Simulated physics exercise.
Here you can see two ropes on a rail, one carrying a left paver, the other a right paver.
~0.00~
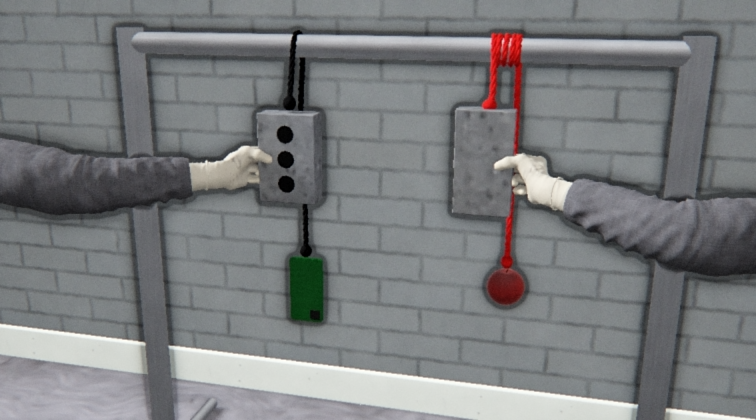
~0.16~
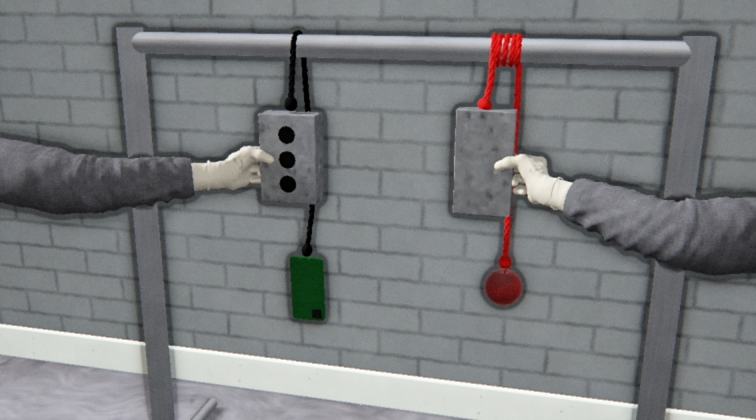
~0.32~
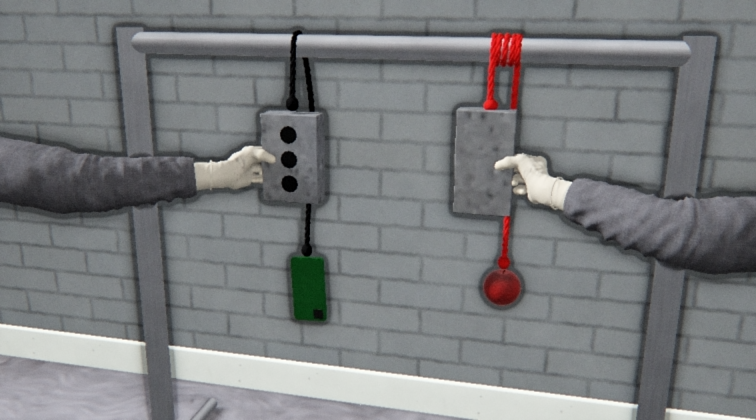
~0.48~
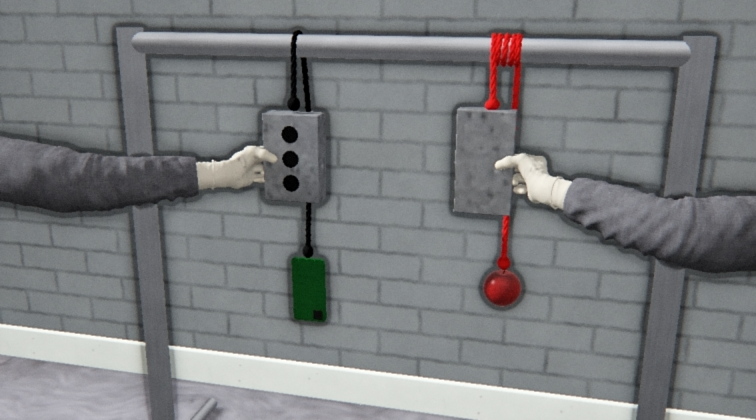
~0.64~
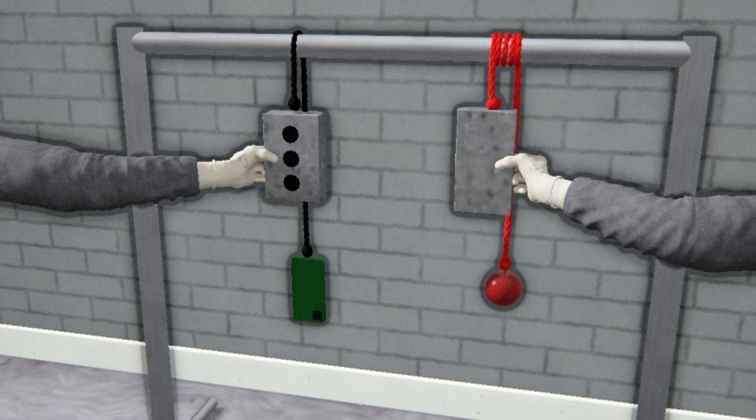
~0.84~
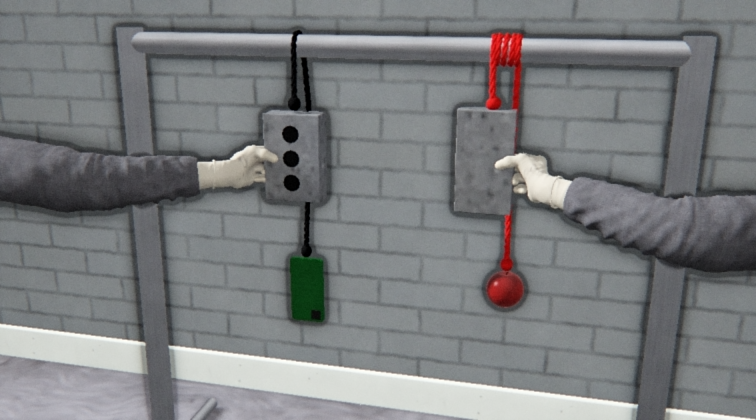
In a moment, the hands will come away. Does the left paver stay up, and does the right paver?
Outcome: The left paver is going to come down for sure, the right paver is going to stay put for sure.
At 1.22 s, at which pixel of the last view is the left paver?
Estimated middle: Around (299, 276).
By 1.22 s, left paver dropping near (299, 275); right paver still up near (488, 163).
By 1.54 s, left paver on the floor; right paver still up near (490, 163).
When it is over, left paver on the floor; right paver still up near (490, 163). The left paver drops and the right paver keeps its height.
